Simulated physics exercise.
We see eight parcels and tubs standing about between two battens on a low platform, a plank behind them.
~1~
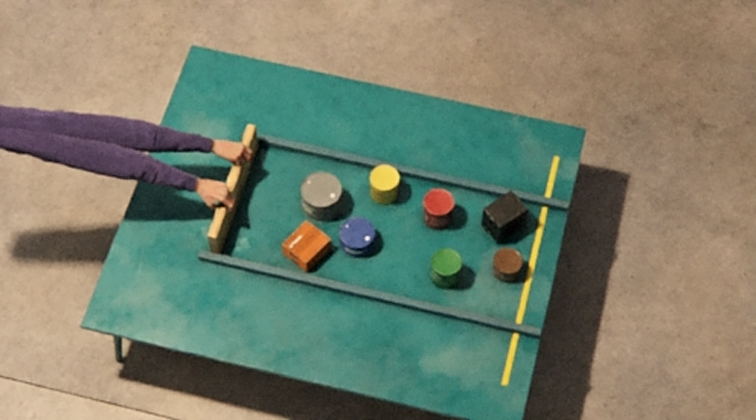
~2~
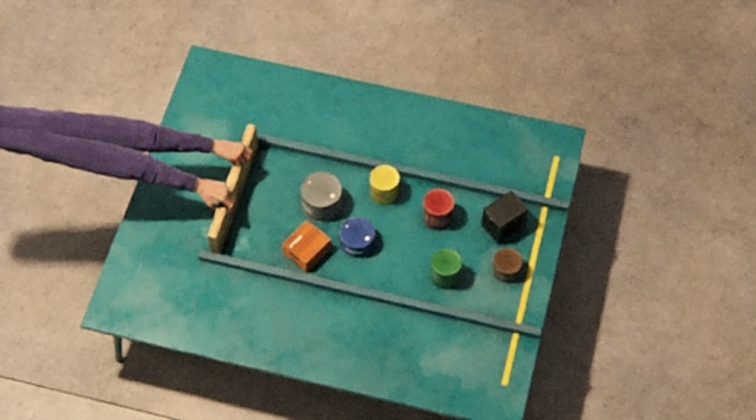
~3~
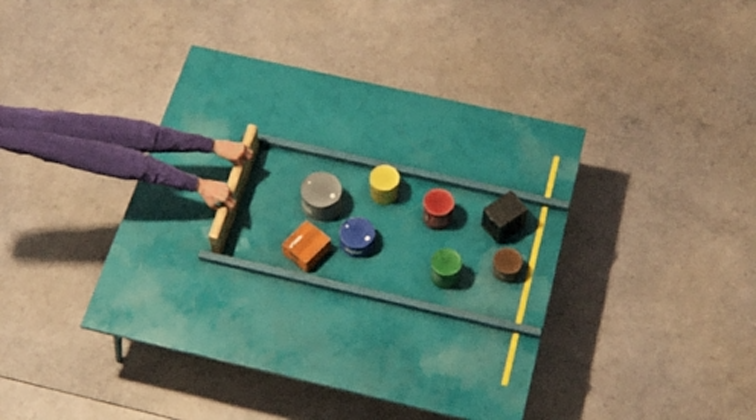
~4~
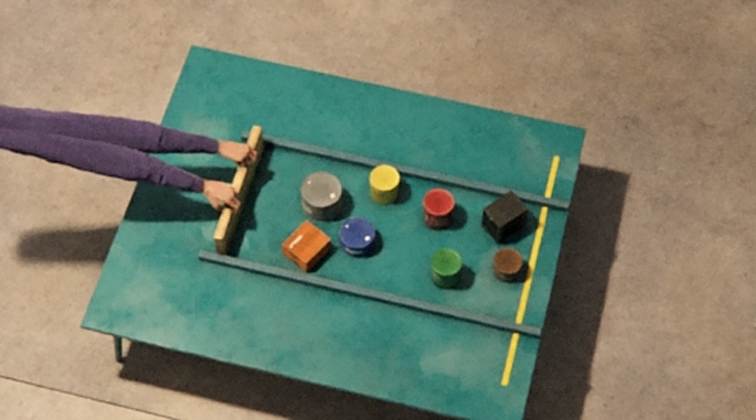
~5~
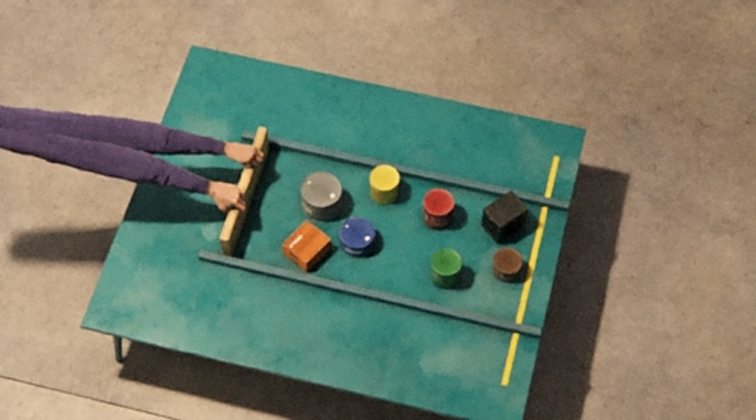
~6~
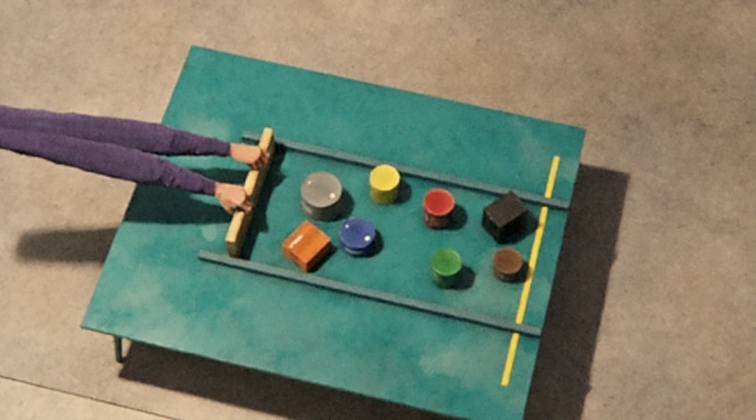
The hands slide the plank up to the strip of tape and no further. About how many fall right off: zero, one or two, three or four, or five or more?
Here the number that fall off is five or more.
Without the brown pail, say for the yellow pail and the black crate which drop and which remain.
The yellow pail does not fall, the black crate goes over.
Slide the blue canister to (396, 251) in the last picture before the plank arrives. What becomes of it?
From there it drops off.
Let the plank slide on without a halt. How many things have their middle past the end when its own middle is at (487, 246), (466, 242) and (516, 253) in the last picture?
In that order 1, 0 and 5.
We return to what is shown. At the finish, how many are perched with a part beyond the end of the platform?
The number is 3.
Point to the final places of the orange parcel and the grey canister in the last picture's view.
The orange parcel stops around (541, 296); the grey canister around (556, 250).
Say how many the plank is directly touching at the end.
The number is 3.
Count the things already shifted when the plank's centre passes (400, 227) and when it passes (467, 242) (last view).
First 6, then 8.
Soon after, none off yet; brown pail at rest near (507, 266); black crate at rest near (504, 217); green pail at rest near (446, 269).
At rest, the number that fall off is five or more; fallen, blue canister, red pail, green pail, black crate and brown pail.
